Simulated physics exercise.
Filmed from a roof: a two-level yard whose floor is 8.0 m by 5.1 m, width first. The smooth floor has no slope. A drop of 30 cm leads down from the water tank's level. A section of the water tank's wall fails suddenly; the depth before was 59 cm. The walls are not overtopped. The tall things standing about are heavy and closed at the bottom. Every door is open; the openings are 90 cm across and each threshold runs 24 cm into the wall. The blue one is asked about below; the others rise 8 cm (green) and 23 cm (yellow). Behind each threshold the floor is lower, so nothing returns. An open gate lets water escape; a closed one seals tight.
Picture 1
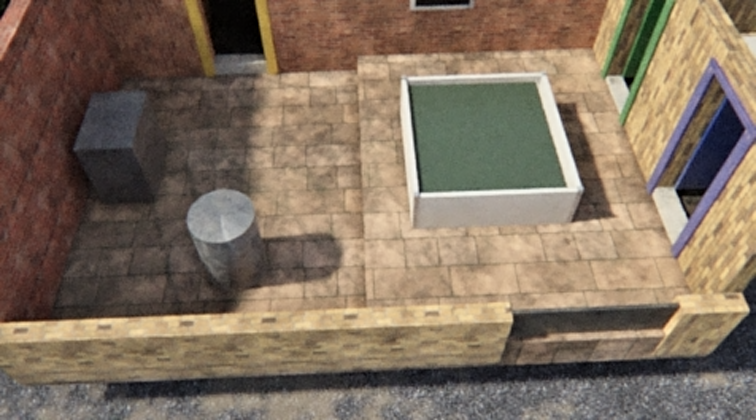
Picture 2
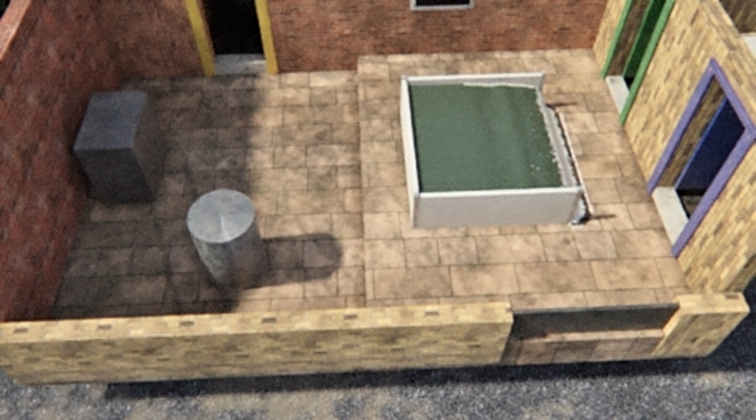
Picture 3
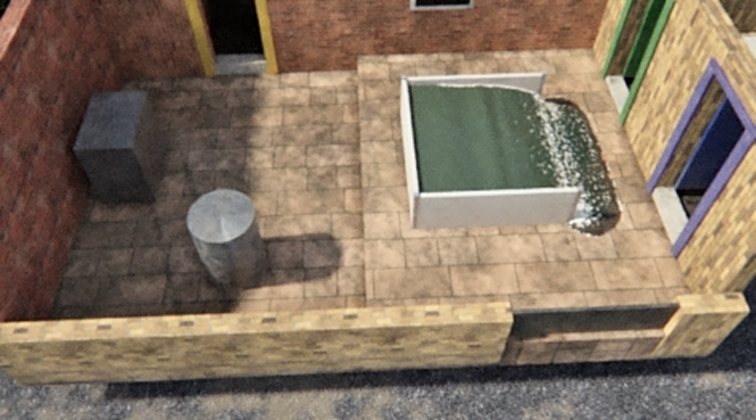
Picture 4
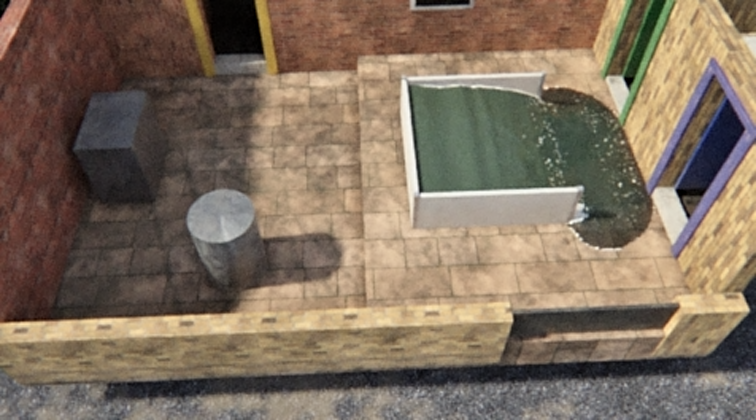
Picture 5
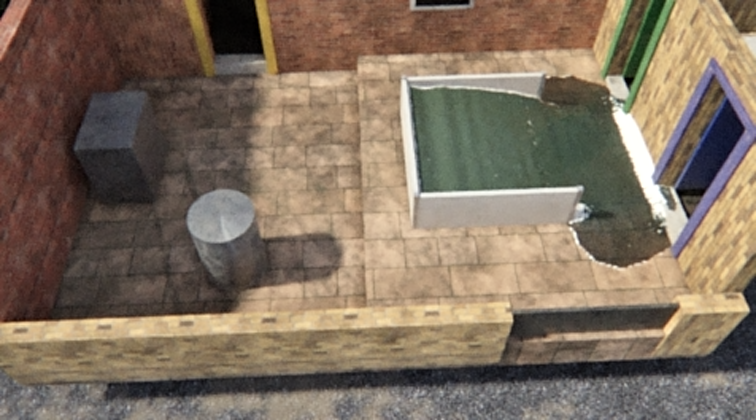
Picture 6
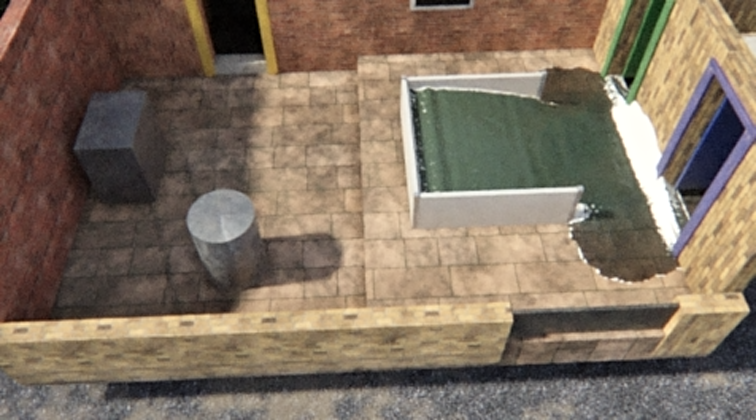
Green water pours from the tank's open right side and spreads across the paving to the blue door.
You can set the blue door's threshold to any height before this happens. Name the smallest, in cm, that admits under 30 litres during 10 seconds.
Some 26 cm above the ground.
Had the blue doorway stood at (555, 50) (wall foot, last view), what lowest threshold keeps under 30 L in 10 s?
Roughly 24 cm.
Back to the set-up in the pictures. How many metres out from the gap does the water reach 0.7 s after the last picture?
Some 2.8 m out.
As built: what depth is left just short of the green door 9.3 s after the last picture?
About 7.0 cm.
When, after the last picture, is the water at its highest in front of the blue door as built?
Near 0.6 s.
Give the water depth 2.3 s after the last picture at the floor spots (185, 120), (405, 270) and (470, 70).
About 0, 3 and 5 cm.
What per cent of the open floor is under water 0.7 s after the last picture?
About 15 per cent.
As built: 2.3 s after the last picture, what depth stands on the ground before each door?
In cm: Green 16, yellow 0, blue 20.
Then, 0.7 s after the last picture water covers 15 % of the floor, deepest (44 cm) near (622, 161); 30 cm at the blue door, 34 litres in over its 16 cm threshold.
Then, 2.3 s after the last picture water covers 40 % of the floor, deepest (32 cm) near (676, 303); 20 cm at the blue door, 118 litres in over its 16 cm threshold.
Then, 9.3 s after the last picture water covers 95 % of the floor, deepest (12 cm) near (112, 117); 6 cm at the blue door, 123 litres in over its 16 cm threshold.
At the blue door as built, the water peaked near 30 cm, 0.7 s after the last picture.
With a threshold of 23.5 cm, 48 litres would have come in within the 10 s; with 32 cm, 7 litres. So under 30 litres takes about 26 cm.
